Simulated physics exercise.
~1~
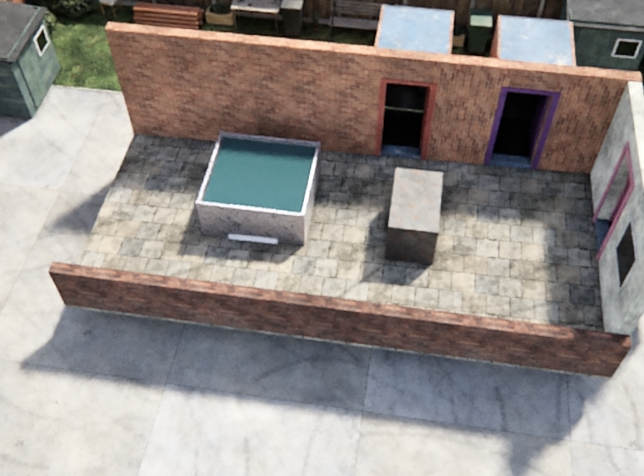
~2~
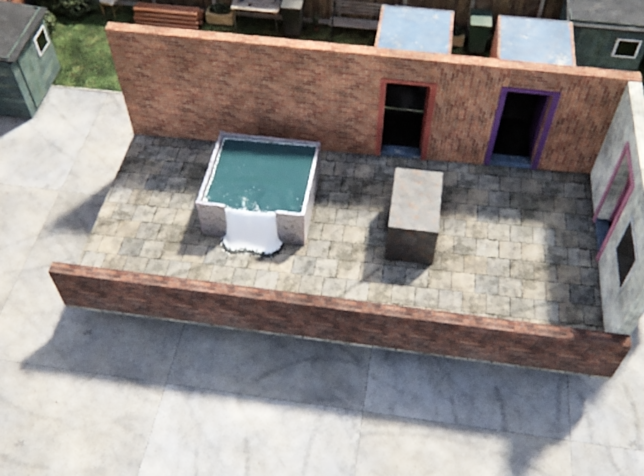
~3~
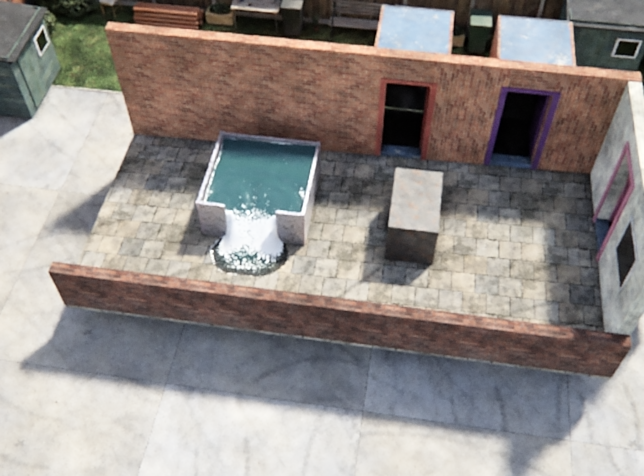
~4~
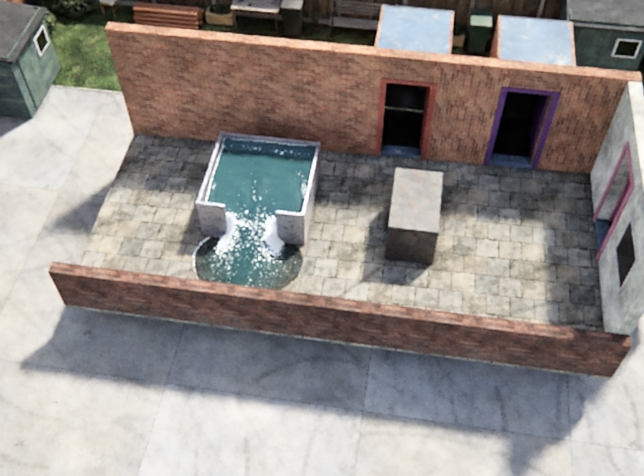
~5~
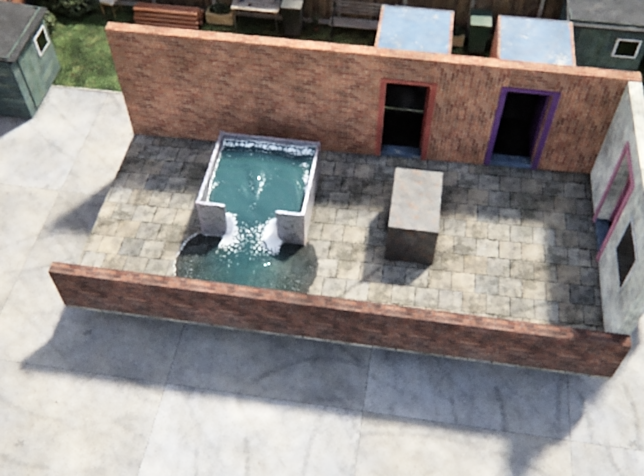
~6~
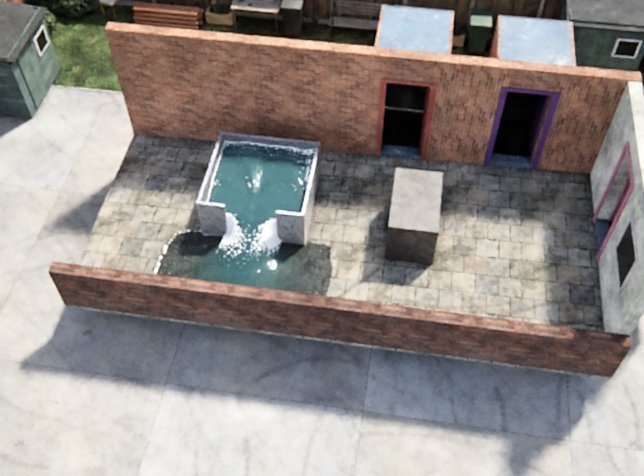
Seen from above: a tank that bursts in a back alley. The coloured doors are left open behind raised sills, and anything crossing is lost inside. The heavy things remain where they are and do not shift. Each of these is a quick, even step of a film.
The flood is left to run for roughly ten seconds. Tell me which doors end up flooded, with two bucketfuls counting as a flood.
Result: The pink door will be within bounds; the red door will be within bounds; the purple door will be within bounds.
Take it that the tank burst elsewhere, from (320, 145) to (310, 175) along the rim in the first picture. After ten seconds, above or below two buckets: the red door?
Red: Exceeds it.
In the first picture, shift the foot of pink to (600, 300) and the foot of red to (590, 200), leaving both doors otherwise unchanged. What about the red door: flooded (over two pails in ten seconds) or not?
Afterwards, the red one stays beneath the mark.
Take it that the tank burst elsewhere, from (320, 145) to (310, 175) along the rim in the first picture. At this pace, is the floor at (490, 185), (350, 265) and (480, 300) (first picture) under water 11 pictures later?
In turn: Swamped, swamped, untouched.
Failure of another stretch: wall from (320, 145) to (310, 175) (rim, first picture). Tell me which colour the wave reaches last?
That would be the one in pink.
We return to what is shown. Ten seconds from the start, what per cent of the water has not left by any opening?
Around 56 parts in a hundred.
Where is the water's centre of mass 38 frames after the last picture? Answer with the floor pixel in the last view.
At roughly (336, 243).
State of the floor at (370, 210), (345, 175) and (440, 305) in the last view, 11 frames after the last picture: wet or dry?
Taking them as listed, they are spared, spared and waterlogged.
A moment on, water covers 20 % of the floor; the pink door not reached, the red door not reached, the purple door not reached.
Next, water covers 30 % of the floor; the pink door not reached, the red door not reached, the purple door not reached.
Then, water covers 55 % of the floor; the pink door not reached, the red door not reached, the purple door not reached.
Later, water covers 70 % of the floor; the pink door wet at the sill, nothing in, the red door wet at the sill, nothing in, the purple door wet at the sill, nothing in.
In the end, water covers 80 % of the floor; the pink door wet at the sill, nothing in, the red door wet at the sill, nothing in, the purple door wet at the sill, nothing in.
